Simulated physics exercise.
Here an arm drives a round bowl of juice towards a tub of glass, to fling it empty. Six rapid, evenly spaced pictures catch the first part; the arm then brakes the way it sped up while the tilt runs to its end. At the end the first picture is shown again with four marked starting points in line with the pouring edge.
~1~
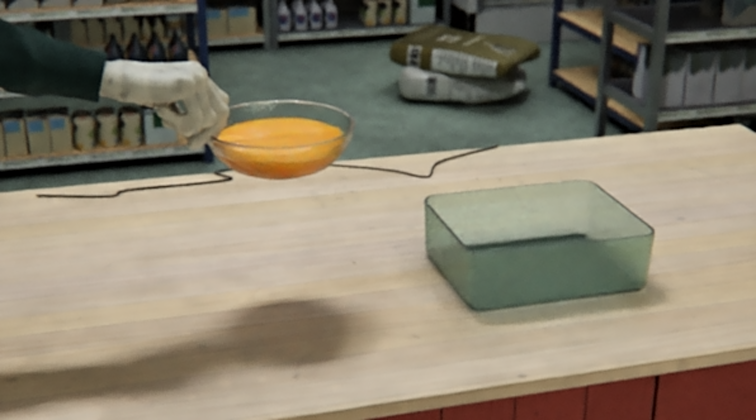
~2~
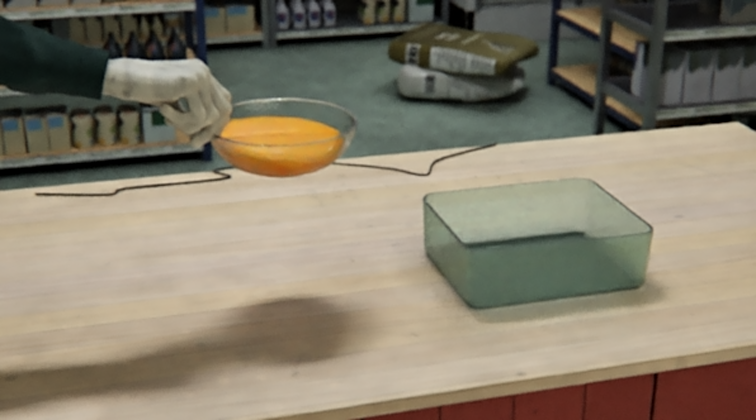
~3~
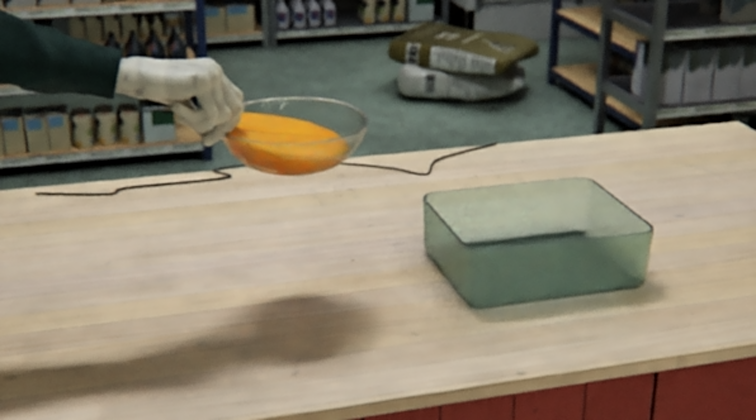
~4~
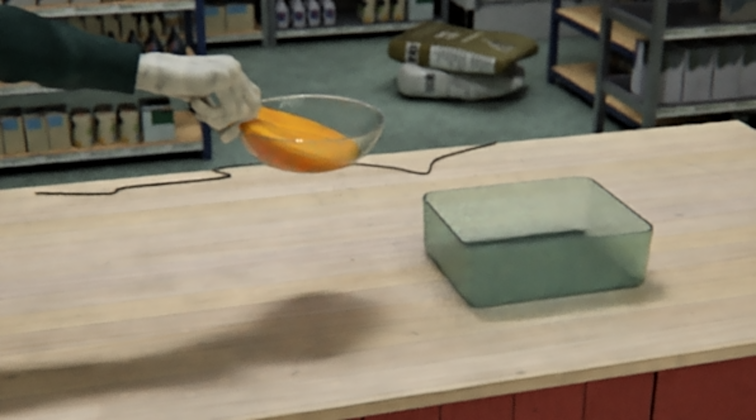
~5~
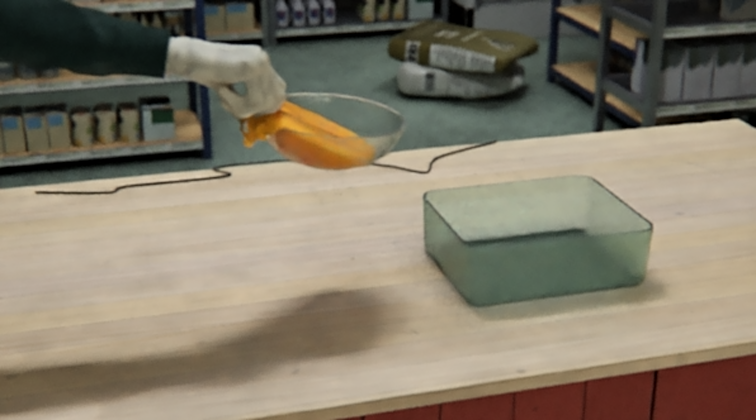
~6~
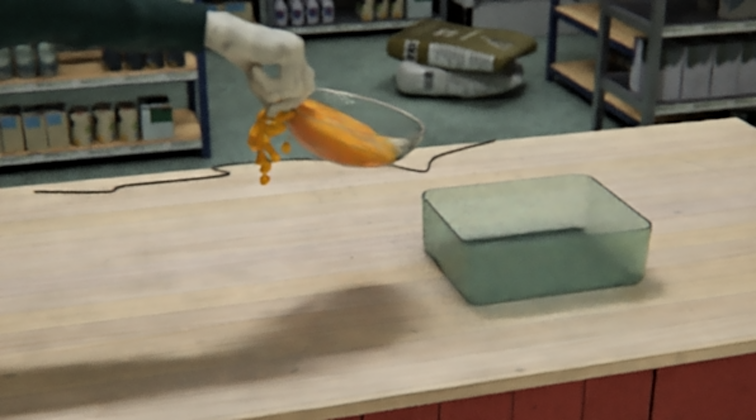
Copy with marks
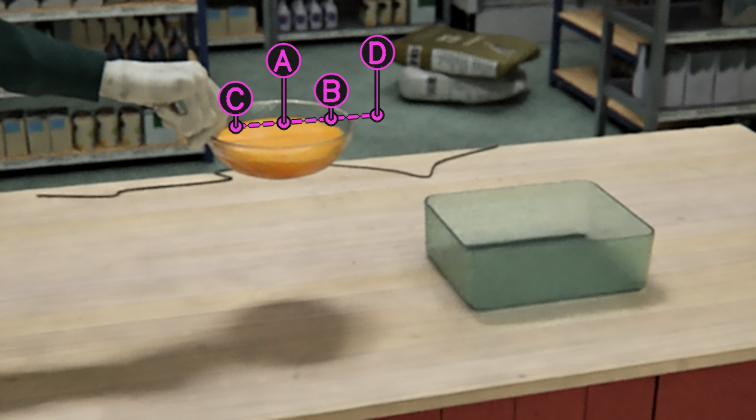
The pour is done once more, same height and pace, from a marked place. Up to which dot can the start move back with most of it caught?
A.
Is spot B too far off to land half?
No, not at all.
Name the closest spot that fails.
That is spot C.
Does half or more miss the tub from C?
Yes.
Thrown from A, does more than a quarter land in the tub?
Yes, clearly.
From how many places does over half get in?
Three of the four.
On the marked copy, A at (283, 122); B at (331, 118); C at (235, 126); D at (377, 114).
Choosing A, about 65 % lands in the tub, 26 % falls short and 9 % goes beside or beyond.
Choosing B, about 74 % lands in the tub, 11 % falls short and 15 % goes beside or beyond.
Choosing C, about 32 % lands in the tub, 63 % falls short and 5 % goes beside or beyond.
Choosing D, about 82 % lands in the tub, 11 % falls short and 6 % goes beside or beyond.
